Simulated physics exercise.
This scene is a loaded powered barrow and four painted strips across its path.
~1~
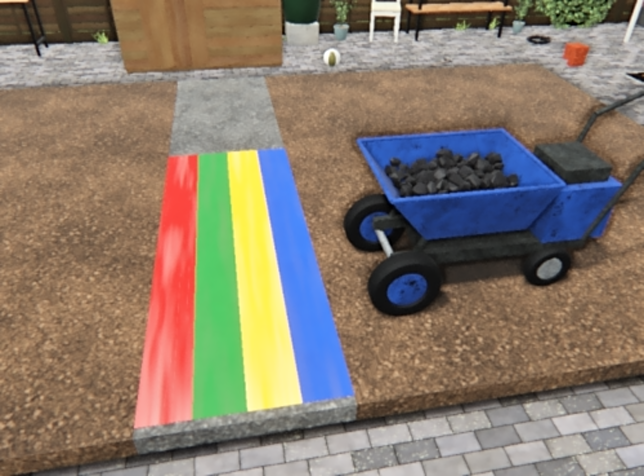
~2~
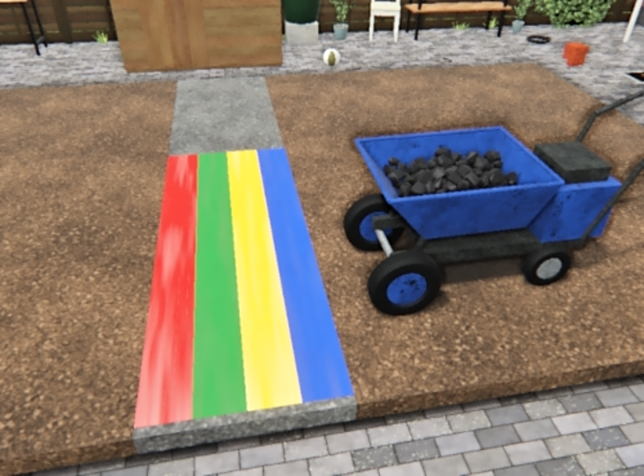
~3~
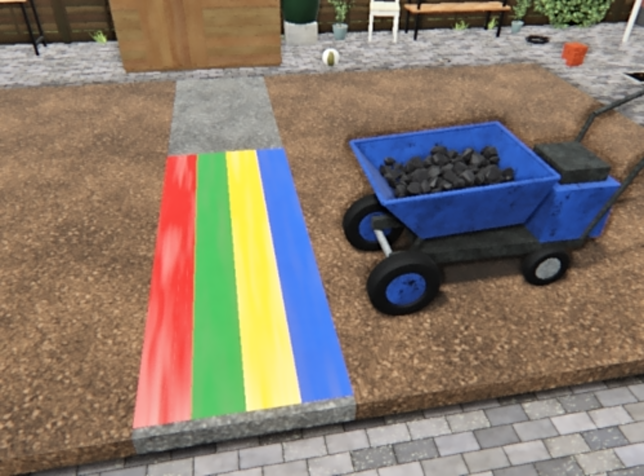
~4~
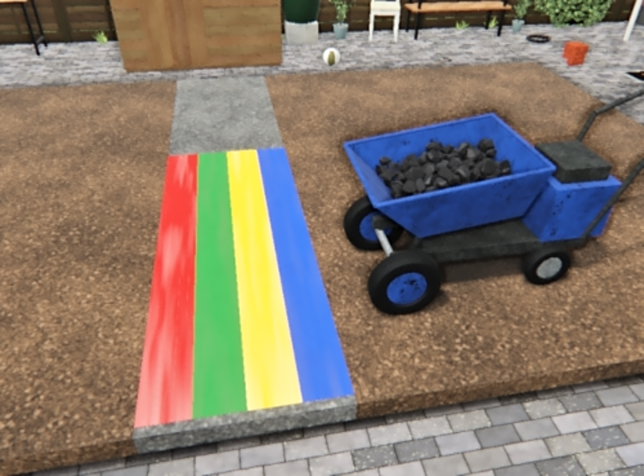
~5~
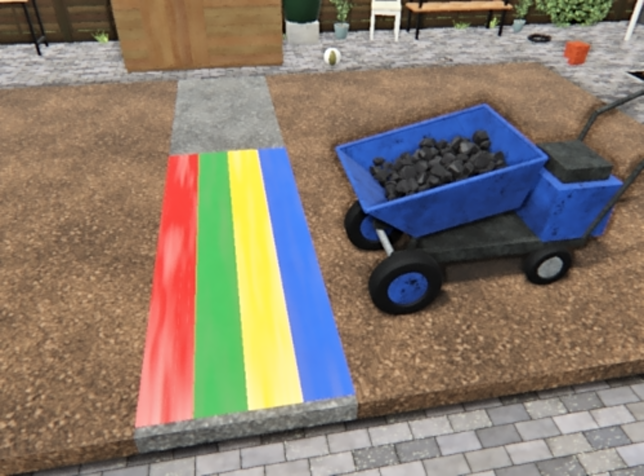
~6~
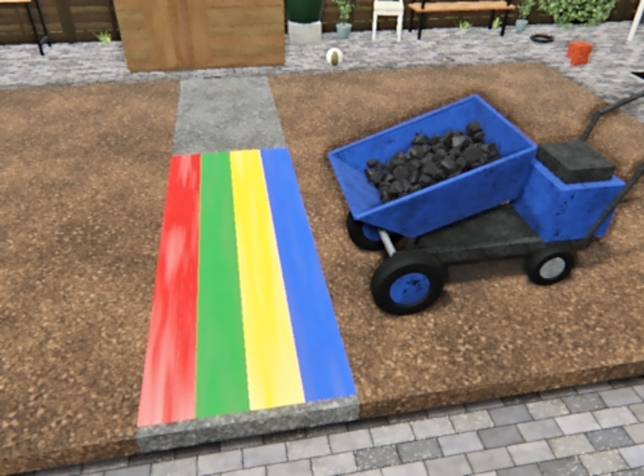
The video shows a blue powered barrow loaded with dark lumps of coal beside red, green, yellow and blue painted strips. The barrow stays in place while its skip, level at first, gradually tilts toward the strips on the left.
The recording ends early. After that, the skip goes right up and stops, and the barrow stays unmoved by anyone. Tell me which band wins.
I would say the yellow band.
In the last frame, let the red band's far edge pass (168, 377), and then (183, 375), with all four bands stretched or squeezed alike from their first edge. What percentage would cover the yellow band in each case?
I'd say about 40 % for the first and about 40 % for the second.
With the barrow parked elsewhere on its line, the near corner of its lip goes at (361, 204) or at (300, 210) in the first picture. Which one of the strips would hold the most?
First the strip in green, then the red strip.
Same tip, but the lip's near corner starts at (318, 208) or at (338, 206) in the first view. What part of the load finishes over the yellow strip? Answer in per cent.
You'd get around 0 in a hundred, then 10 in a hundred.
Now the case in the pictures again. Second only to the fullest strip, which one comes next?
It's green.
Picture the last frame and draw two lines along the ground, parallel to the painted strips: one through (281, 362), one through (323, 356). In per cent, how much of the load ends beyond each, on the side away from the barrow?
Roughly 70 per cent, then roughly 90 per cent.
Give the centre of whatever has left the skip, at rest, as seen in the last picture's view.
Close to (249, 288) in the last picture.
Soon after the last picture, skip tipped steeply; all in the skip.
A little later, skip tipped right over; about half in the skip; a stray few over the blue strip; about a third over the yellow strip; a small part over the green strip.
Later still, skip tipped right over; a small part in the skip; a small part over the blue strip; about half over the yellow strip; about a quarter over the green strip; a small part over the red strip; a stray few off the paint.
At rest, skip tipped right over; a small part in the skip; a small part over the blue strip; about half over the yellow strip; about a quarter over the green strip; a small part over the red strip; a stray few off the paint.
